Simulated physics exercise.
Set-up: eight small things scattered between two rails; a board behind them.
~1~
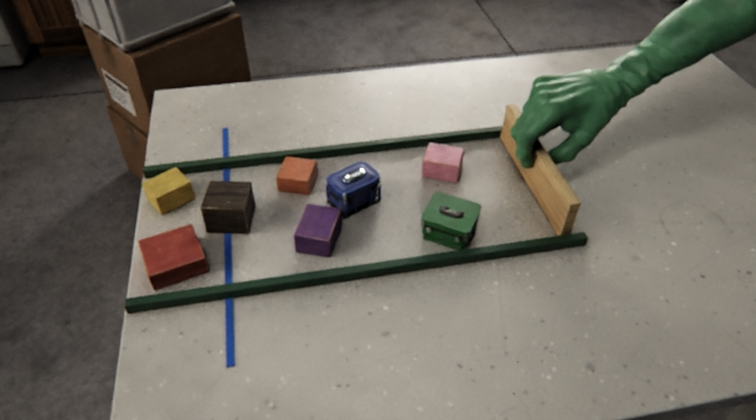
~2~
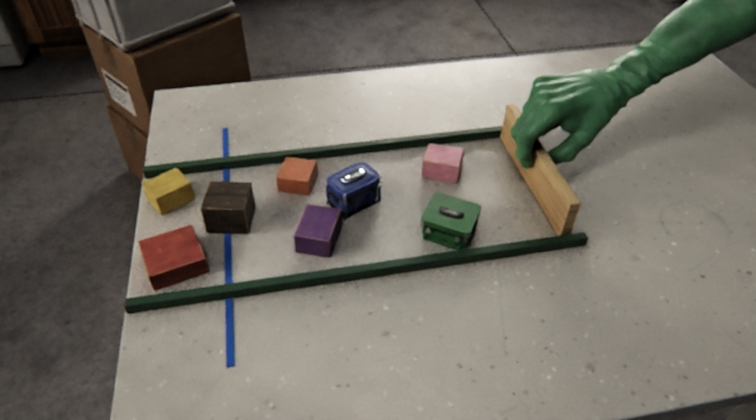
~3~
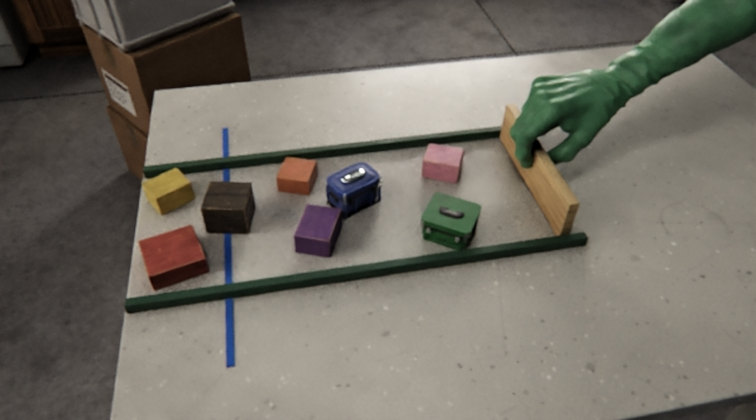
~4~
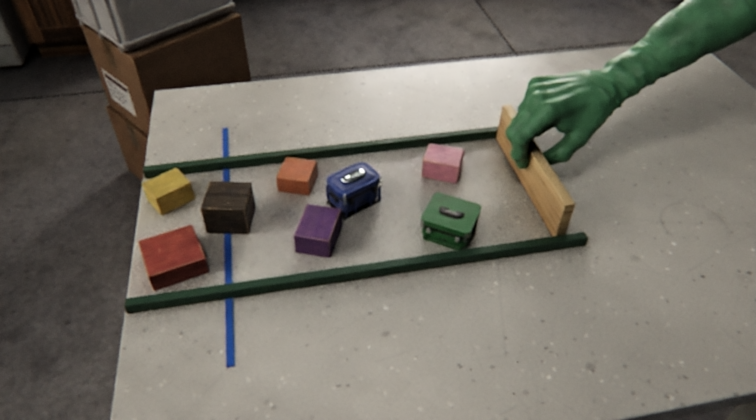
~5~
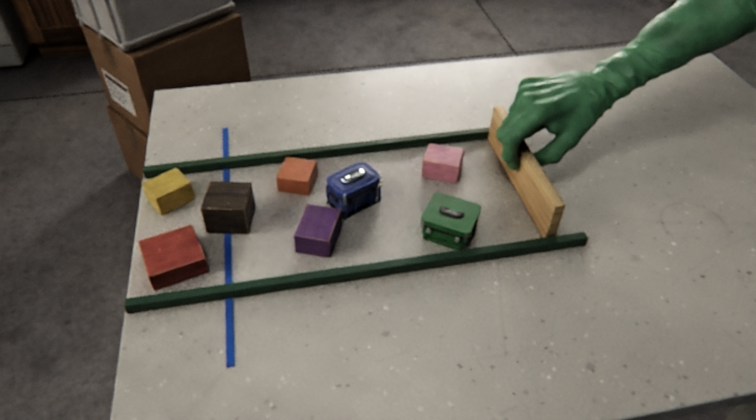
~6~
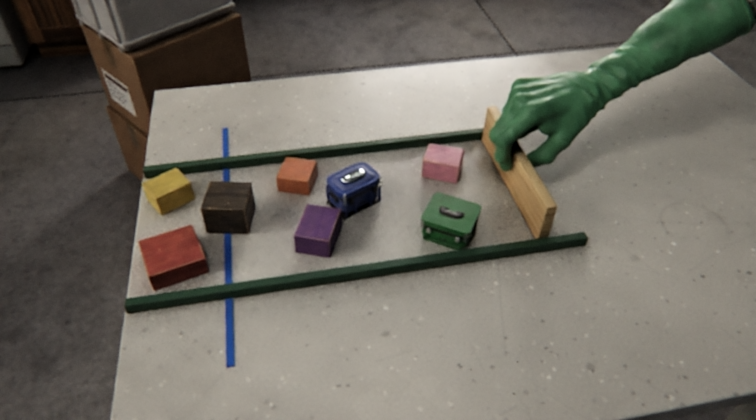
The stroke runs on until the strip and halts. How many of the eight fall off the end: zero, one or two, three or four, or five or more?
Spilled: A single one or a pair.
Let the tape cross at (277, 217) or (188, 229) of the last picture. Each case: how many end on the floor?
In the first try the count is 0, and in the second it is 4.
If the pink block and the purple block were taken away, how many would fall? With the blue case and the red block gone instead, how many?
Result: 0 in the first case, with 0 in the second.
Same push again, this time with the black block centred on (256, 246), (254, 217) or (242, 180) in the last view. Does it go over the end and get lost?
Taking the spots in order, it plunges, plunges, and holds firm.
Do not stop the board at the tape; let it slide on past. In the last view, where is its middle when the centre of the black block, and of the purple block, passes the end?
When the black block crosses, the middle is near (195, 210); when the purple block crosses, near (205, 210).
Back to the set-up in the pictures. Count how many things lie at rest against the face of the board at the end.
That comes to 4.
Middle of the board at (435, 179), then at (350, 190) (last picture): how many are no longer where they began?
The first number is 2, the next one 5.
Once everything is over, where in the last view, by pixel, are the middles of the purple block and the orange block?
Roughly (152, 273); the other one roughly (208, 175).
A little later, none off yet; yellow block at rest near (169, 191); red block at rest near (174, 256); black block at rest near (229, 207).
When it is over, the number that fall off is one or two; down, red block.
